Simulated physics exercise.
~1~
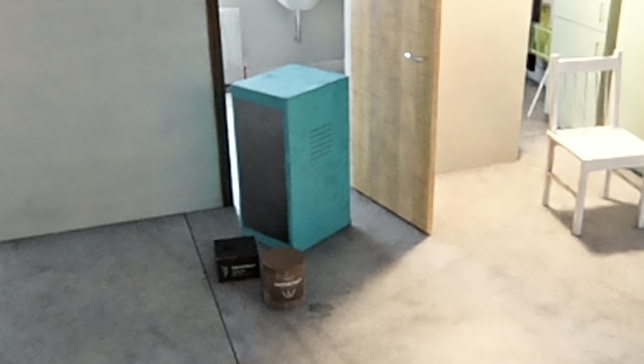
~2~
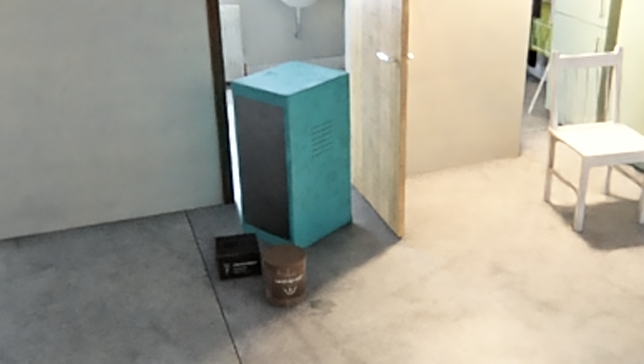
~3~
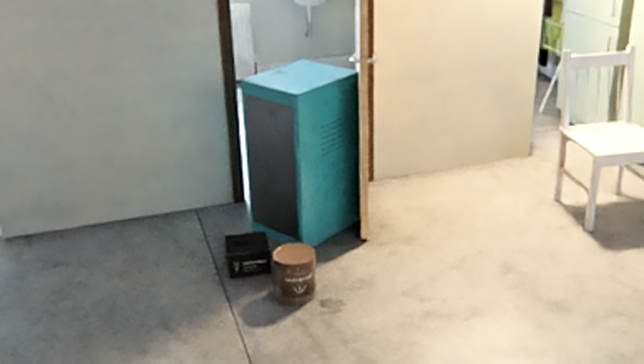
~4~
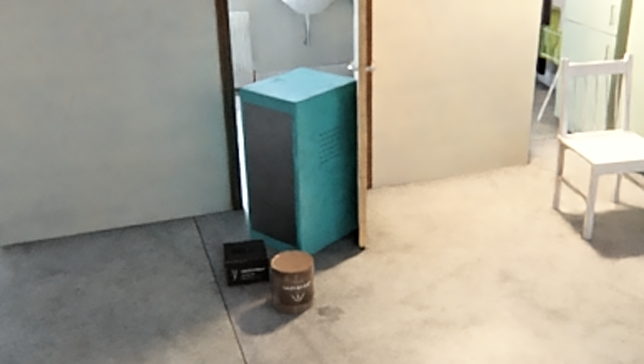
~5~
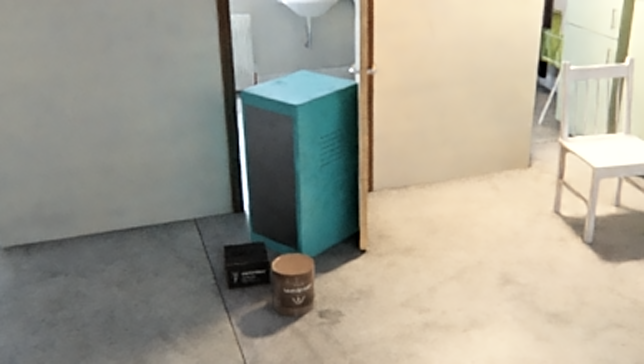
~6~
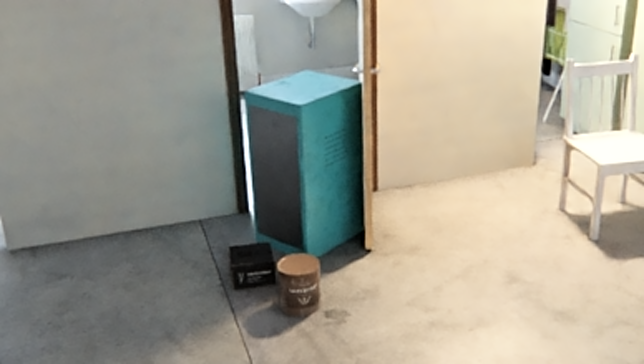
A wooden door behind a turquoise cabinet swung partway inward toward the doorway, then stopped beside the cabinet, still open. The cabinet, a black box and a brown pail stayed where they were on the concrete floor as the view swayed slightly.
